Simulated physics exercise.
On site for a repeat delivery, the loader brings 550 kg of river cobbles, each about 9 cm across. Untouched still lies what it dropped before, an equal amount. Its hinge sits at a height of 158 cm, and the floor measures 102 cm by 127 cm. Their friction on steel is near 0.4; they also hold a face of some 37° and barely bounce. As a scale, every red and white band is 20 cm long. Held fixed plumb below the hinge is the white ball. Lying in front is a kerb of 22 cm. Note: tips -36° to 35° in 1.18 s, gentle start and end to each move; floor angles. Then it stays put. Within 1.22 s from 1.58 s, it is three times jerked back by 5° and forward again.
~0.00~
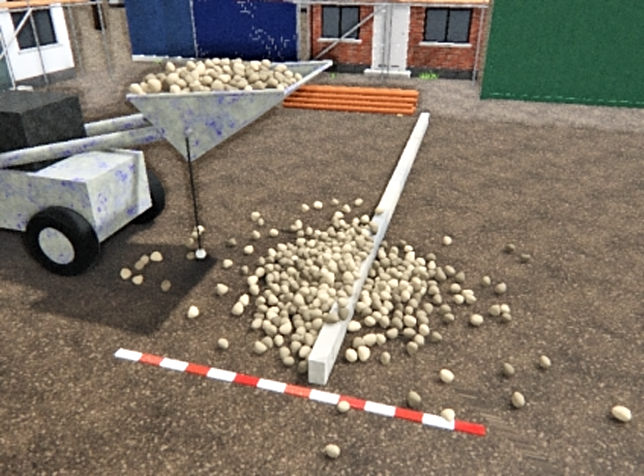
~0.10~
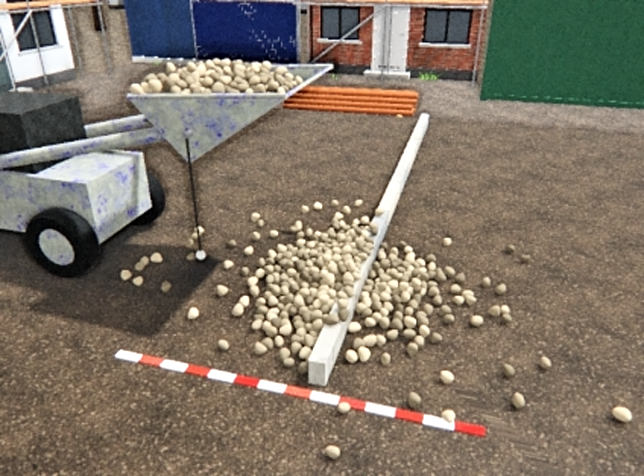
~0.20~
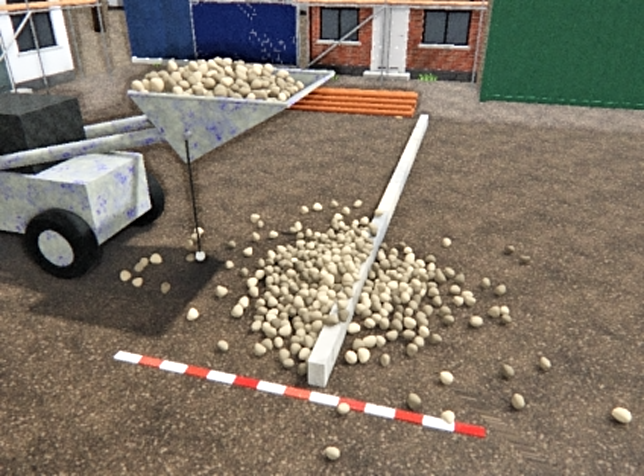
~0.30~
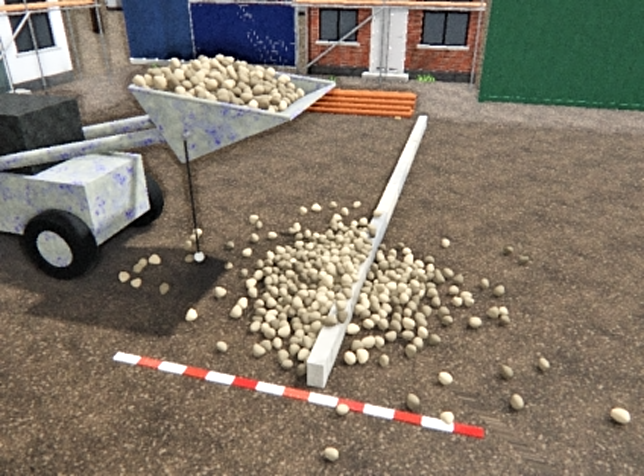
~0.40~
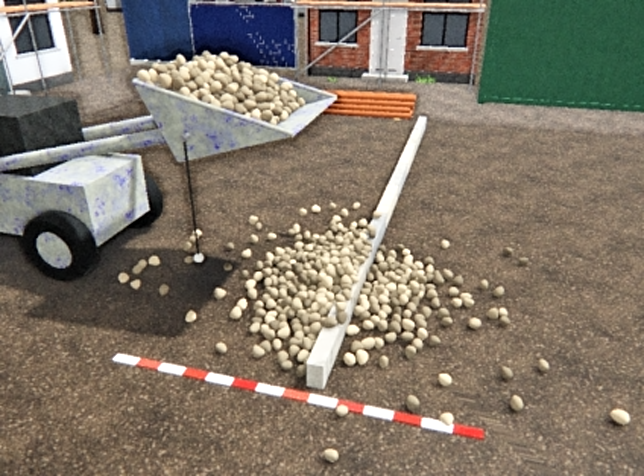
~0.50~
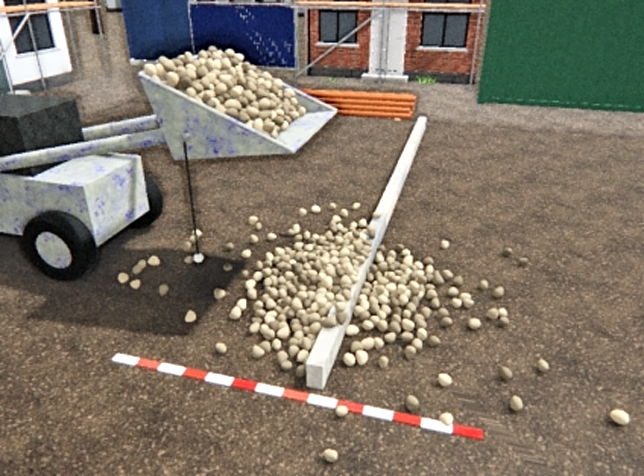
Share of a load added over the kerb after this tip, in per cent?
Some 50 %.
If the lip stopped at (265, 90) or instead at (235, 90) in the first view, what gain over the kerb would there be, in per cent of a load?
Around 25 percent, then around 5 percent.
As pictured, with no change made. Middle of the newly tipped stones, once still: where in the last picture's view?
Roughly at (355, 277) in the last picture.
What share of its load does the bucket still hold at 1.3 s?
Close to 70 per cent of the load.
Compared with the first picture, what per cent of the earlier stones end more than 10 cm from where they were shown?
I'd say roughly 15 per cent of them.
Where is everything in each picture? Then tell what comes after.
The first frame shows lip at (285, 92), floor tilted -36°, highest stones at (222, 67). The earlier load is highest near (347, 252), 32 cm above ground level, 76 % on this side of the kerb, 25 % over the kerb.
In the second frame, the bucket is at -35°, its lip at (286, 96); the top of the load is at (223, 68); the stones move at 0.1 m/s on average.
In the third frame, the bucket is at -31°, its lip at (288, 105); the top of the load is at (215, 66); the stones move at 0.2 m/s on average.
The fourth frame shows lip at (291, 118), floor tilted -25°, highest stones at (206, 64); the stones move at 0.3 m/s on average.
In the fifth frame, the bucket is at -17°, its lip at (293, 135); the top of the load is at (210, 60); the stones move at 0.4 m/s on average.
The sixth frame shows lip at (294, 152), floor tilted -9°, highest stones at (215, 56); the stones move at 0.4 m/s on average.
After 0.9 s the floor is at 24°; in per cent of one load, 100 in the bucket, 76 on this side of the kerb, 25 over the kerb; the foremost stones are at (525, 329).
After 1.3 s the floor is at 35°; in per cent of one load, 68 in the bucket, 109 on this side of the kerb, 25 over the kerb; the foremost stones are at (525, 329).
After 3.2 s the floor is at 35°; in per cent of one load, 0 in the bucket, 126 on this side of the kerb, 75 over the kerb; the foremost stones are at (540, 312).
After 6.0 s the floor is at 35°; in per cent of one load, 0 in the bucket, 126 on this side of the kerb, 75 over the kerb; the foremost stones are at (540, 312). Net gain over the kerb, 50.
